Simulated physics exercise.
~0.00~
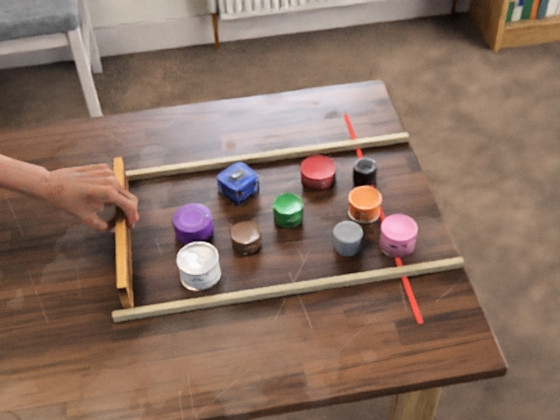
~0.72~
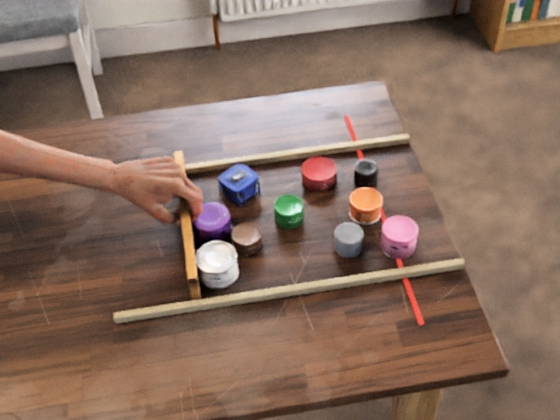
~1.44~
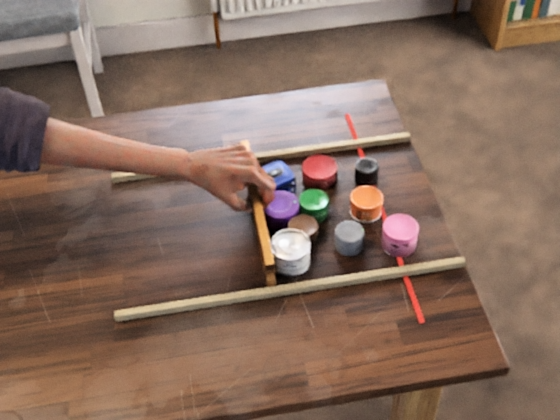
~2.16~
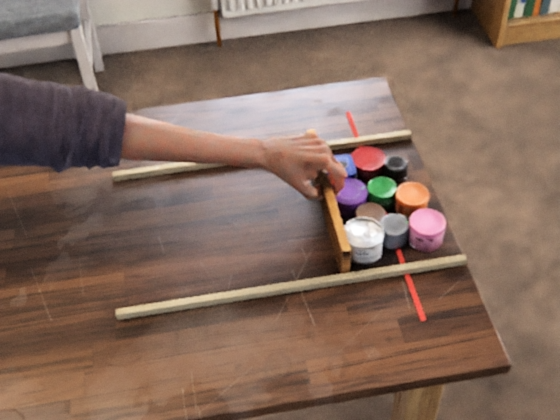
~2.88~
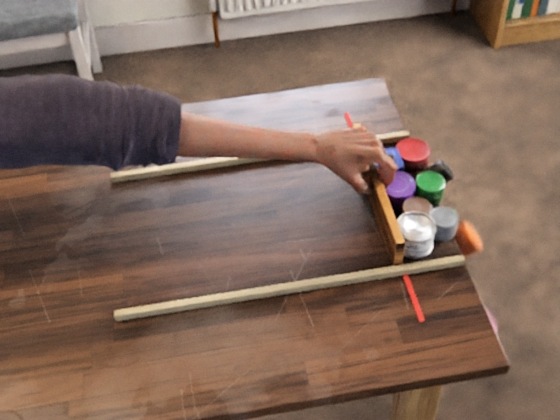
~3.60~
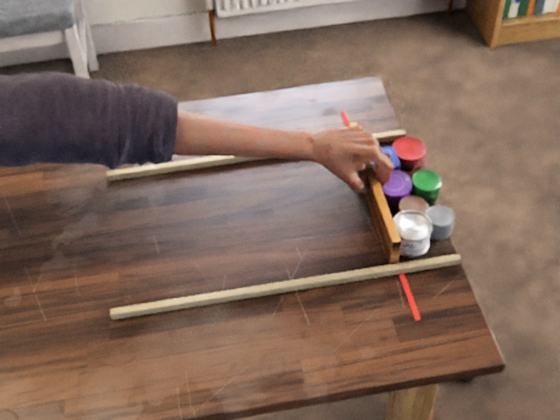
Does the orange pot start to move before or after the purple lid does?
The orange pot starts to move after the purple lid, which the board pushes along while the orange pot is still at rest.
